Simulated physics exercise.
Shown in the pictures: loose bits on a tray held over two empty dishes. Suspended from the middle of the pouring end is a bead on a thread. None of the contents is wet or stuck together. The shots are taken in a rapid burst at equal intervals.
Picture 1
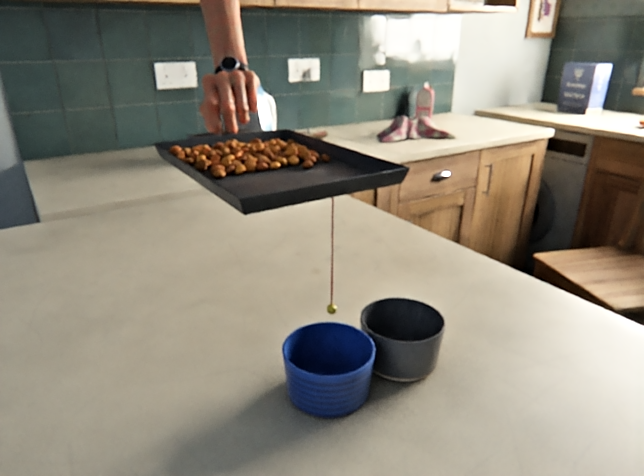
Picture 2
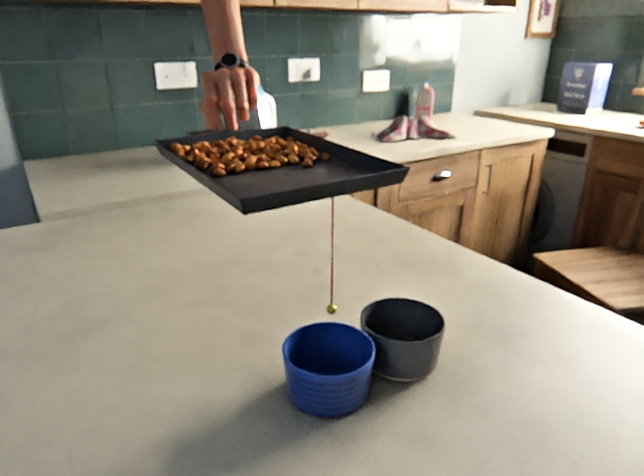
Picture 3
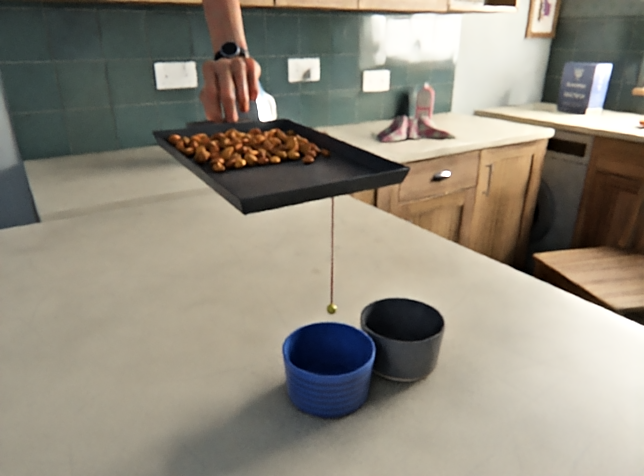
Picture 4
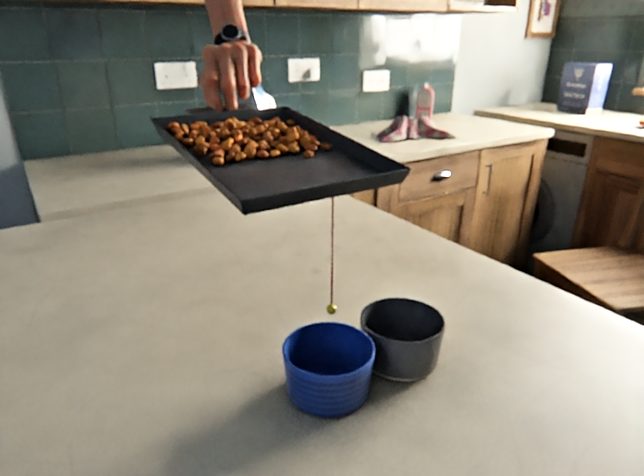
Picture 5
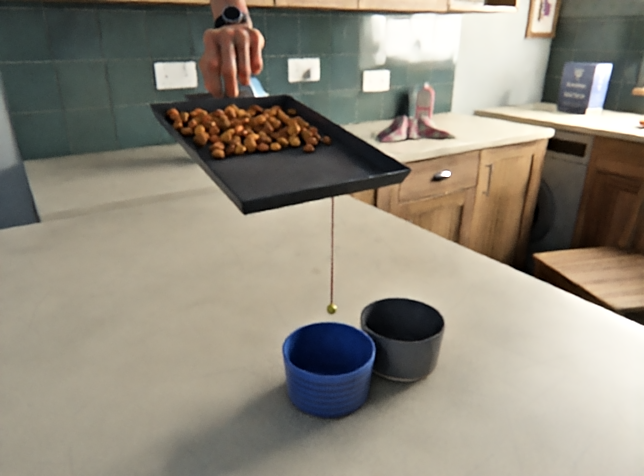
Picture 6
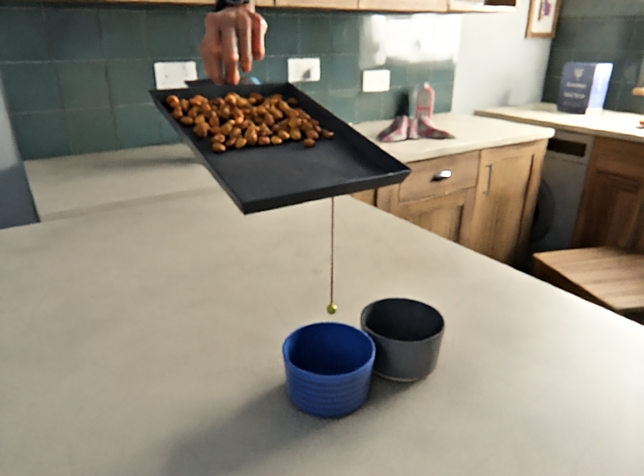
At first, a hand holds a dark tray of small brown pieces nearly level above a blue dish and a dark grey one, with a bead hanging on a thread. The hand then steadily raises the tray's far end, tilting it towards the dishes, while the pieces stay bunched near the raised end.
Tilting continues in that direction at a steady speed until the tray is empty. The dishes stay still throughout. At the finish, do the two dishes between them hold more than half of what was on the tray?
Yes.
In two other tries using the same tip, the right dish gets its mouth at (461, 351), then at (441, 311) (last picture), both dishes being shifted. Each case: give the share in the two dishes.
Some 20 percent in the first case, 50 percent in the second.
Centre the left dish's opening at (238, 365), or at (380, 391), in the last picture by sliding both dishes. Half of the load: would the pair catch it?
At place one the minor share; at place two the minor share.
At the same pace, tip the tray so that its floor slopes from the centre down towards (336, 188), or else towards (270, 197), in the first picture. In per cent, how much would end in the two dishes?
I'd say some 80 in a hundred at first, then 20 in a hundred.
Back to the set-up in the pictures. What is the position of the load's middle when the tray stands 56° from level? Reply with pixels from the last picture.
In the last view the centre sits at roughly (327, 172).
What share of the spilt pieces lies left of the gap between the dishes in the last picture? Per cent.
Looks to be around 40 per cent of the spill.
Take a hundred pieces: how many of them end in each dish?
Left 40 per cent, right 20 per cent.
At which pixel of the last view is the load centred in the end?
It settles centred around (350, 387).
Soon, tray tipped steeply; nearly all on the tray; a stray few in the air.
A while on, tray tipped right over; about half on the tray; a small part in the left dish; a small part in the right dish; about a quarter outside both; a small part in the air.
Towards the end, tray tipped past a quarter turn; about a third in the left dish; about a quarter in the right dish; about a third outside both.
Finally, tray tipped past a quarter turn; about a third in the left dish; about a quarter in the right dish; about a third outside both.
